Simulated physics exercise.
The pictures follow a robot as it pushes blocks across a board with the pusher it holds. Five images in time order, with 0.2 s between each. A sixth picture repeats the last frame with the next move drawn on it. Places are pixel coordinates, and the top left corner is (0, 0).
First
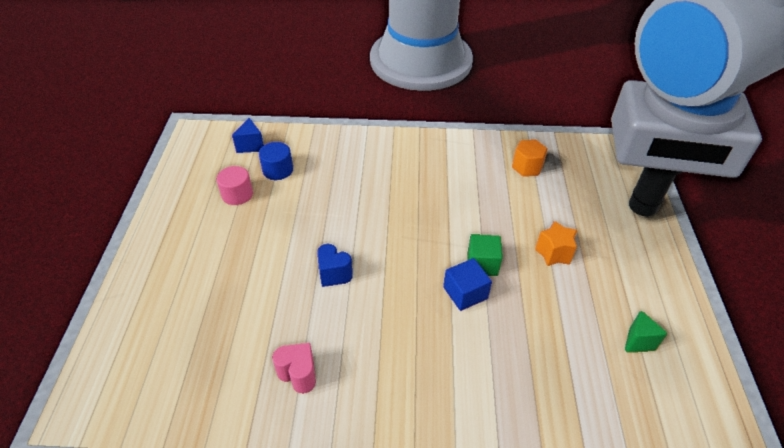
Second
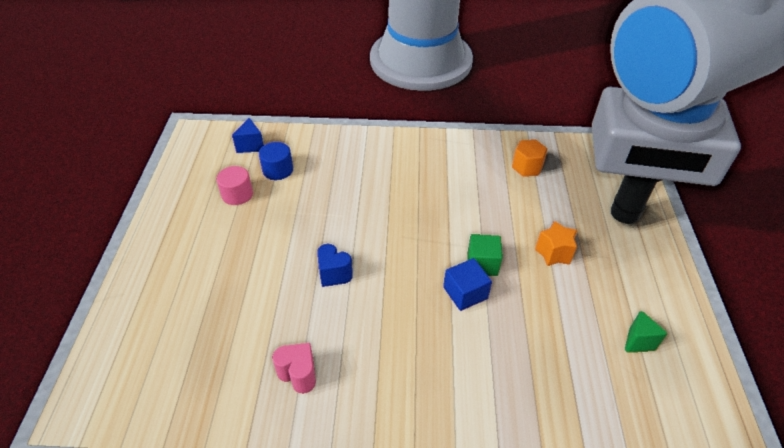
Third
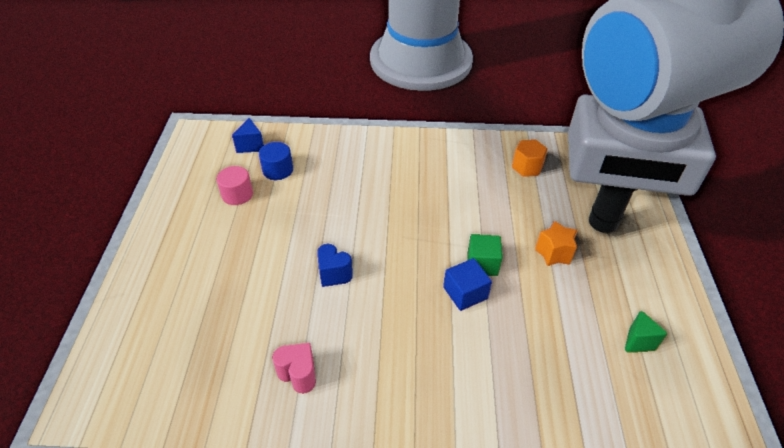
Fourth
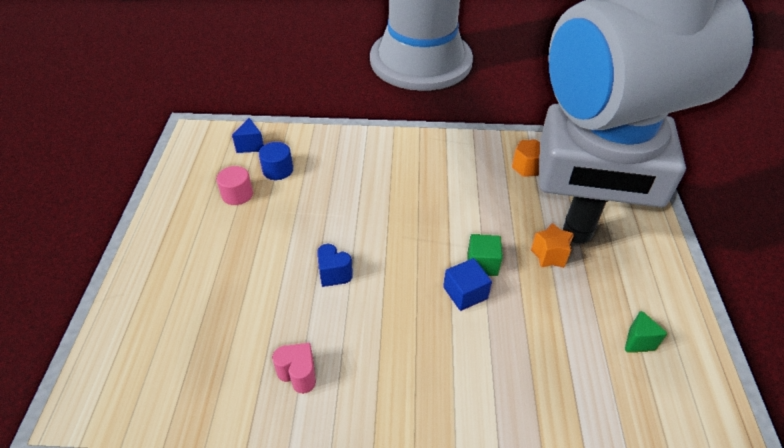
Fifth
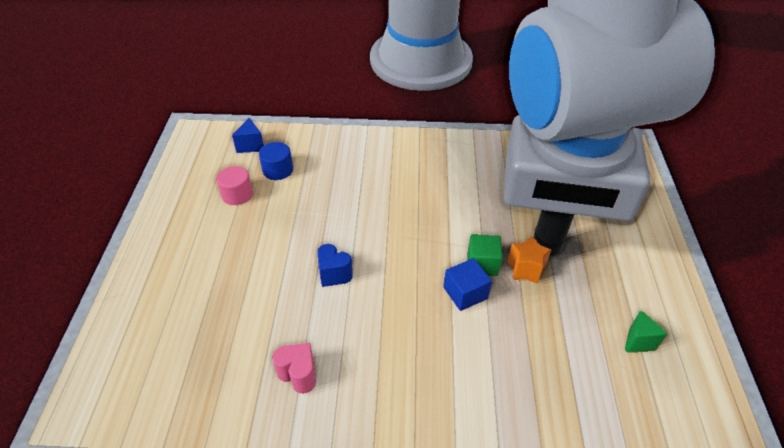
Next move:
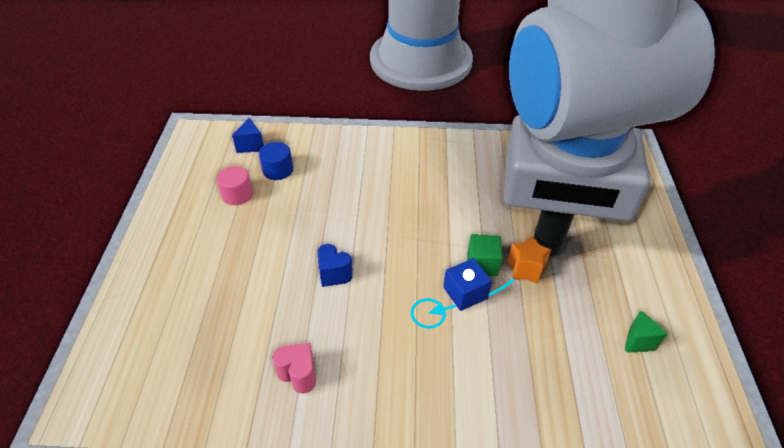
At first, a robot arm holds its dark pusher near the right edge of a wooden board scattered with blue, pink, green and orange blocks. The arm moves left and slightly down toward the orange star, then pushes it left until it sits close beside the green and blue square blocks.
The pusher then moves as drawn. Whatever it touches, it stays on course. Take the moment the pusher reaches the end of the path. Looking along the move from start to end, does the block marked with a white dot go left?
It seems not.
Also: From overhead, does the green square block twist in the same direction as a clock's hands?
Short answer: Yes.
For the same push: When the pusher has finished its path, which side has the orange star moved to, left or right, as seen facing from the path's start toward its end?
Displaced left.
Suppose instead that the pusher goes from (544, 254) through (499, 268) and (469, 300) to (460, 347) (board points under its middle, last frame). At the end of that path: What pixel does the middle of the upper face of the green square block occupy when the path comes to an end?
It comes to (460, 246).
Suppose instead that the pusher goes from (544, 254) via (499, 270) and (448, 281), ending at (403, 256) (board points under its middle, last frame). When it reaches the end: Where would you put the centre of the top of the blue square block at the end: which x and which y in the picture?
The blue square block ends near (441, 292).
The line goes from (544, 254) via (496, 291), ending at (428, 313); the dot is on the blue square block.
What follows on the original path. One third of the way, pusher (516, 272); blue square block (464, 277); green square block (480, 247), turned 30° clockwise; orange star (501, 280).
Two thirds of the way, pusher (476, 293); blue square block (440, 285), turned 50° clockwise; green square block (480, 247), turned 30° clockwise; orange star (474, 308), turned 35° anticlockwise.
At the end, pusher (429, 306); blue square block (398, 284), turned 55° clockwise; green square block (480, 247), turned 30° clockwise; orange star (464, 317), turned 75° anticlockwise.
